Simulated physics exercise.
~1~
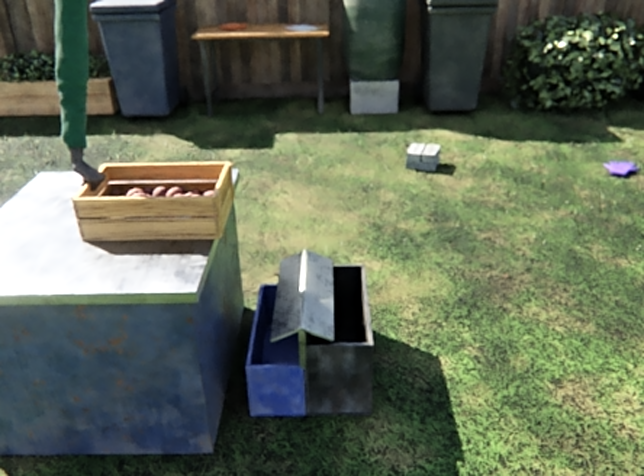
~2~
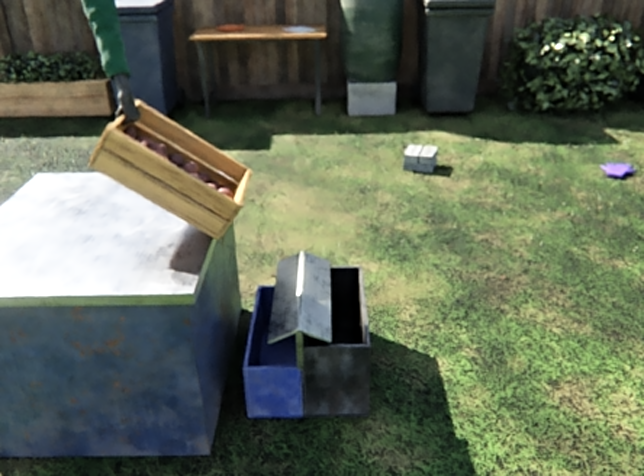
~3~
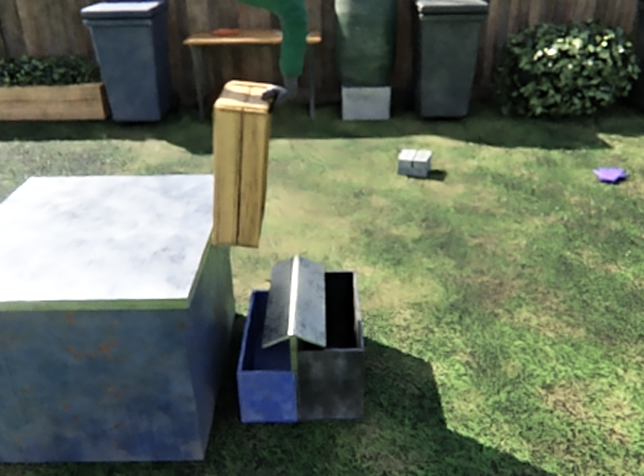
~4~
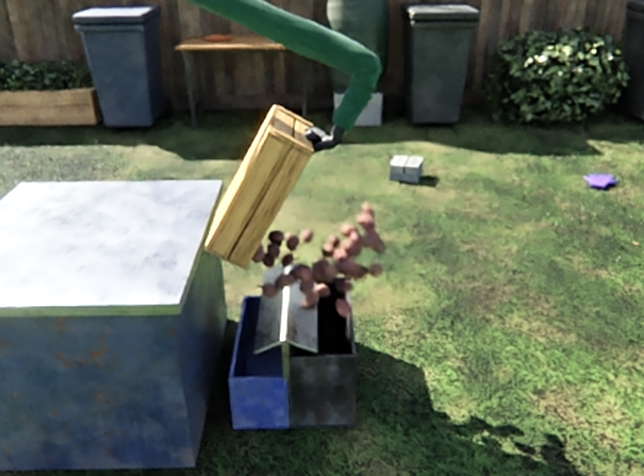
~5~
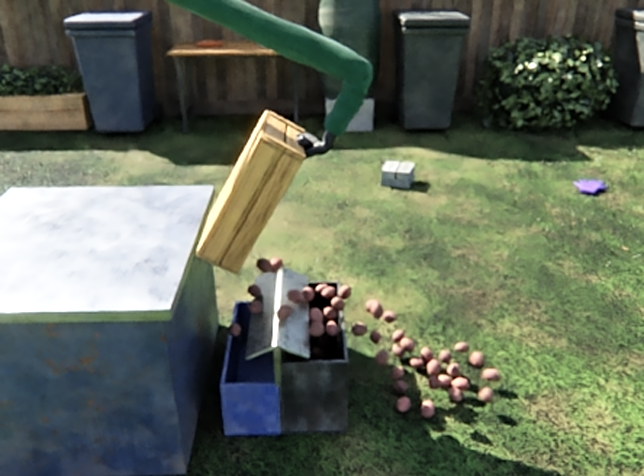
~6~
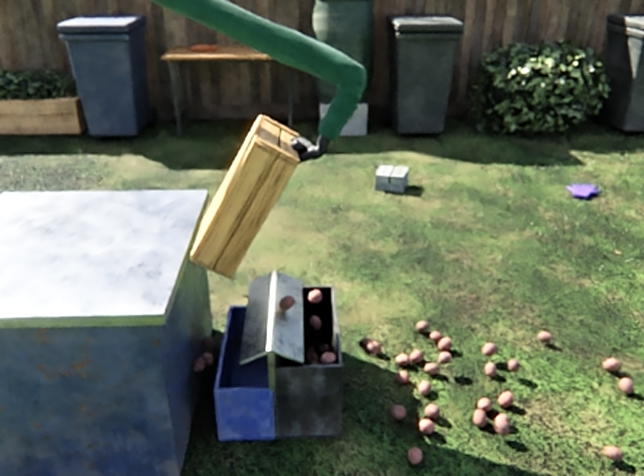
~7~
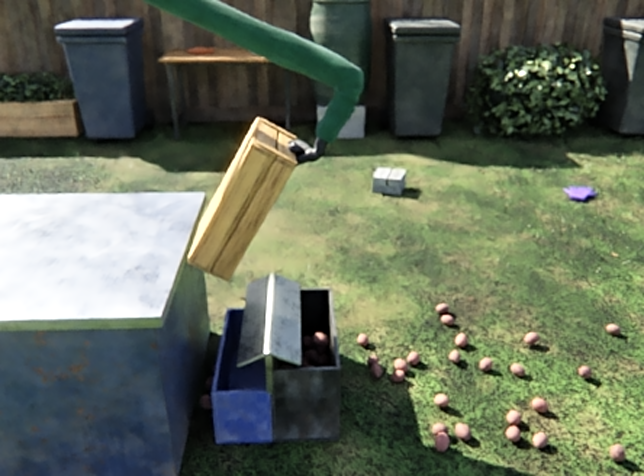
In a sunny backyard, a green mechanical arm tips a wooden crate, spilling red potatoes into a black trough and across the grass.
